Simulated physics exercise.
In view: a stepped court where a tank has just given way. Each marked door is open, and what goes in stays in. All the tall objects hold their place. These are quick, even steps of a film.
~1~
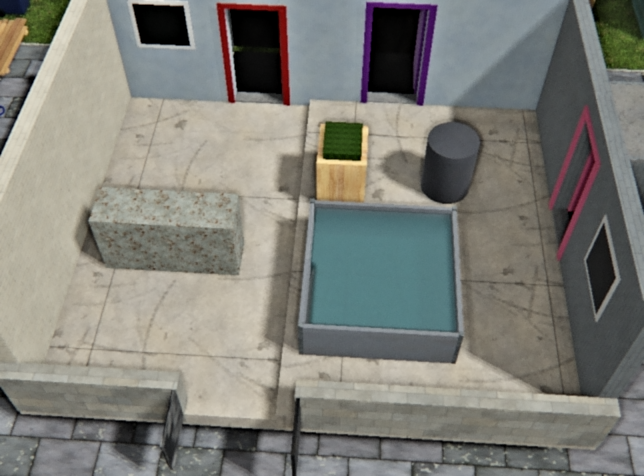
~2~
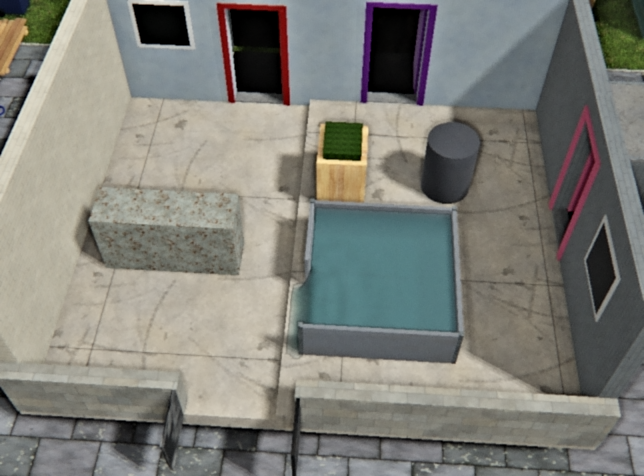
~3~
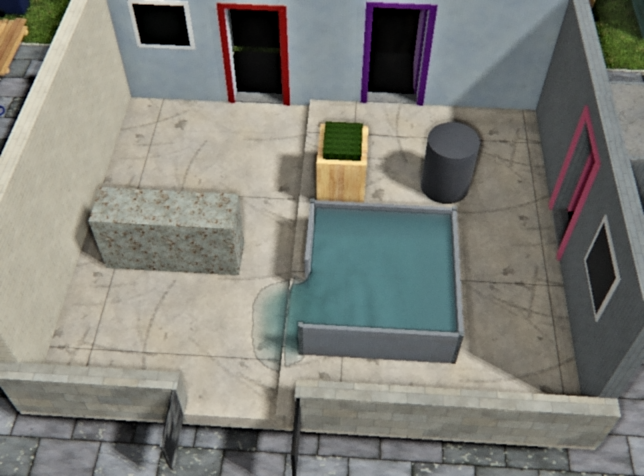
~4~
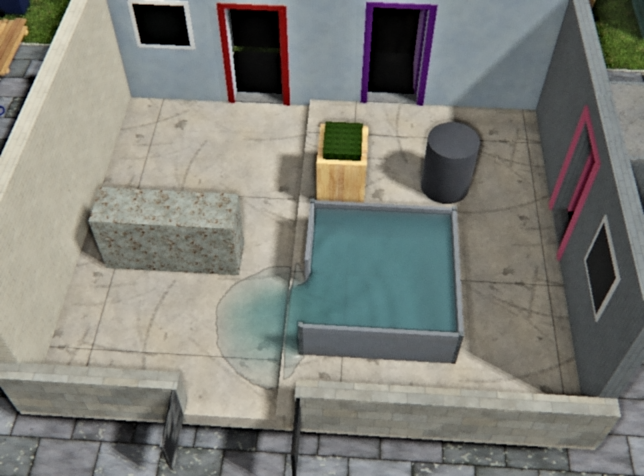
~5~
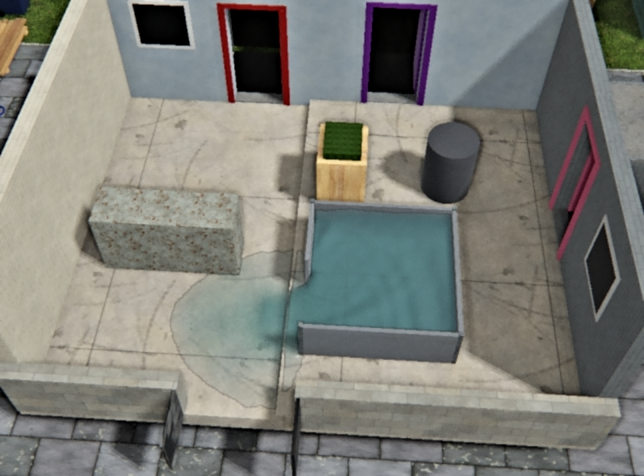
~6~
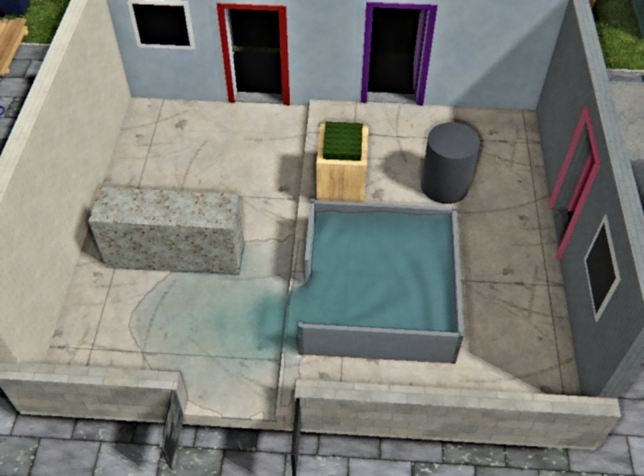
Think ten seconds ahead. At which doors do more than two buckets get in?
The red door lets in a lot; the pink door admits no more than that; the purple door admits no more than that.
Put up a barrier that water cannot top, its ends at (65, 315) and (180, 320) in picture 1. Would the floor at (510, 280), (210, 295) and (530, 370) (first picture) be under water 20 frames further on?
As listed: Free of water, under water, no water.
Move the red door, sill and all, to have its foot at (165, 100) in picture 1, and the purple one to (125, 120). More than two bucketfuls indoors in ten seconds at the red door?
Red door takes more.
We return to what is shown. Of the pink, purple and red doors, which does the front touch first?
It is the one in red.
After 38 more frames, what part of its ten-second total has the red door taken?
Close to 10 %.
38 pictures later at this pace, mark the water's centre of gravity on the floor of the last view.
Around (231, 284).
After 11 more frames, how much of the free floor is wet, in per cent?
Some 25 per cent.
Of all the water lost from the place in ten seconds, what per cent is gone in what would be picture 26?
About 20 per cent.
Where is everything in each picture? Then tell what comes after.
In the first picture, still water in the water tank at (381, 267).
In the second picture, water pours out at (306, 311) and has run to (297, 287).
In the third picture, water pours out at (306, 312) and has run to (265, 294).
In the fourth picture, the front is at (223, 306), out from the gap at (306, 312).
In the fifth picture, water pours out at (306, 312) and has run to (183, 303).
In the sixth picture, water pours out at (306, 312) and has run to (136, 329).
A moment on, water covers 20 % of the floor; the red door not reached, the pink door not reached, the purple door not reached.
Next, water covers 25 % of the floor; the red door not reached, the pink door not reached, the purple door not reached.
Then, water covers 35 % of the floor; the red door not reached, the pink door not reached, the purple door not reached.
Later, water covers 45 % of the floor; the red door under two buckets in, the pink door not reached, the purple door not reached.
In the end, water covers 50 % of the floor; the red door over two buckets in, the pink door not reached, the purple door not reached.
